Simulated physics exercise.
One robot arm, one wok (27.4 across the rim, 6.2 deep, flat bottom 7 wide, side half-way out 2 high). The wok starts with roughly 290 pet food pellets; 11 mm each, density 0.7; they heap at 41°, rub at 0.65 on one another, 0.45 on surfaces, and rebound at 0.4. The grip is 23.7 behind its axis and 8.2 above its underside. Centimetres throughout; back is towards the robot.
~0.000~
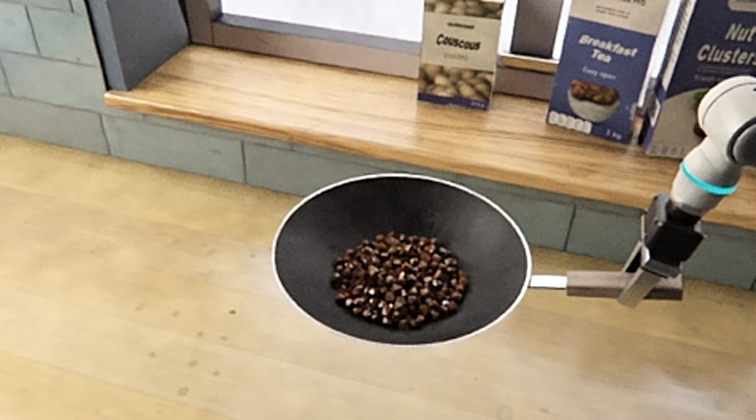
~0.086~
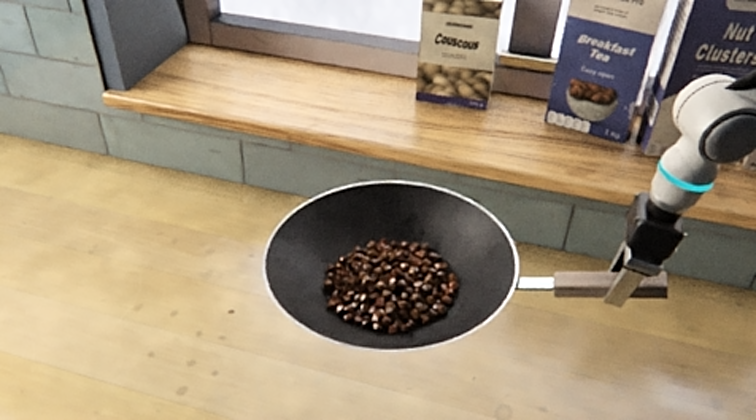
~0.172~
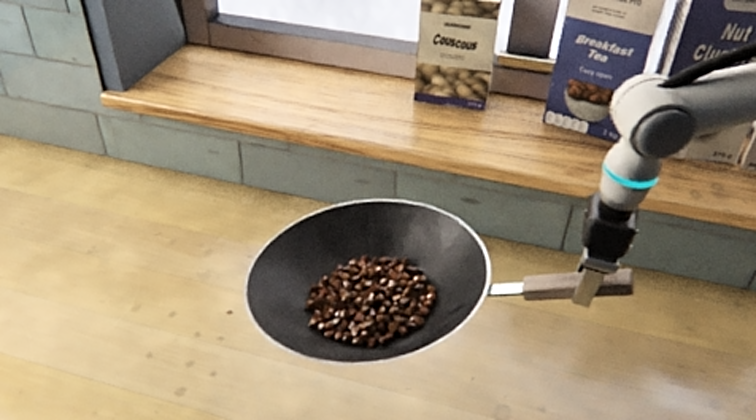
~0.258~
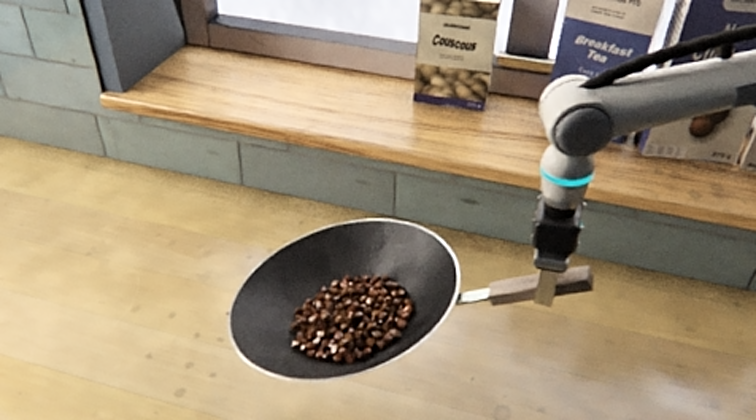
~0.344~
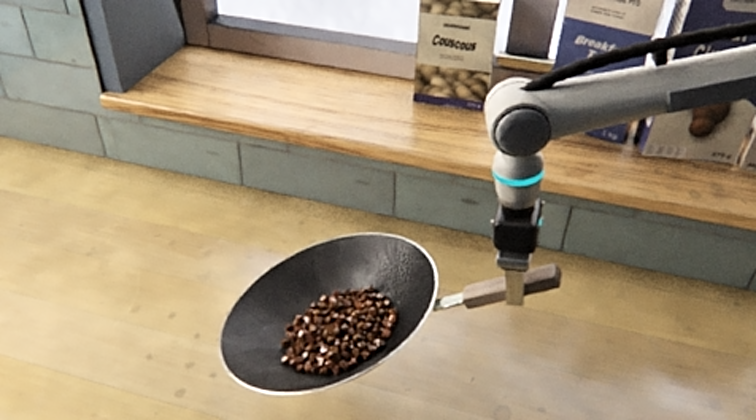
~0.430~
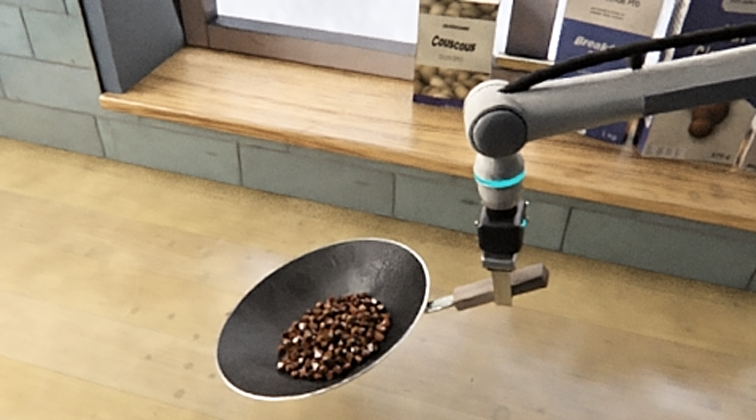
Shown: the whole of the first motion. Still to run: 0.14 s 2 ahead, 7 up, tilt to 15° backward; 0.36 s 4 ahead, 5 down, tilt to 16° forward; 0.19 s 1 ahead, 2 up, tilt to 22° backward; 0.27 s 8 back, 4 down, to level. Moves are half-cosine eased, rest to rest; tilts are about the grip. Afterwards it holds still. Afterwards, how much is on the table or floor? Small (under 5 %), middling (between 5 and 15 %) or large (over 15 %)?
A large share, over 15 %, ends on the table or floor.
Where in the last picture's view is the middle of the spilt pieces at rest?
At about (16, 306).
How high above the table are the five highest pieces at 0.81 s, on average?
Some 70 cm.
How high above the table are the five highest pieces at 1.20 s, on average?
Some 9 cm.
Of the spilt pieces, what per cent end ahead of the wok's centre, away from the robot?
Some 100 per cent.
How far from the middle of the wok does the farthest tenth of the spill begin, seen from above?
Some 65 cm.
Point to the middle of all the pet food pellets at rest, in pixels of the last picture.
At about (16, 306).
After 0.81 s, tilted 9° forward, highest piece 72 above the table; 294 in flight or on a rim.
After 1.20 s, tilted 18° backward, highest piece 10 above the table; 275 on the table or floor, 19 in flight or on a rim.
After 1.59 s, level, highest piece 2 above the table; 294 on the table or floor.
After 2.64 s, level, highest piece 2 above the table; 294 on the table or floor.
In the end, 294 on the table or floor. That is 100 % on the table or floor.
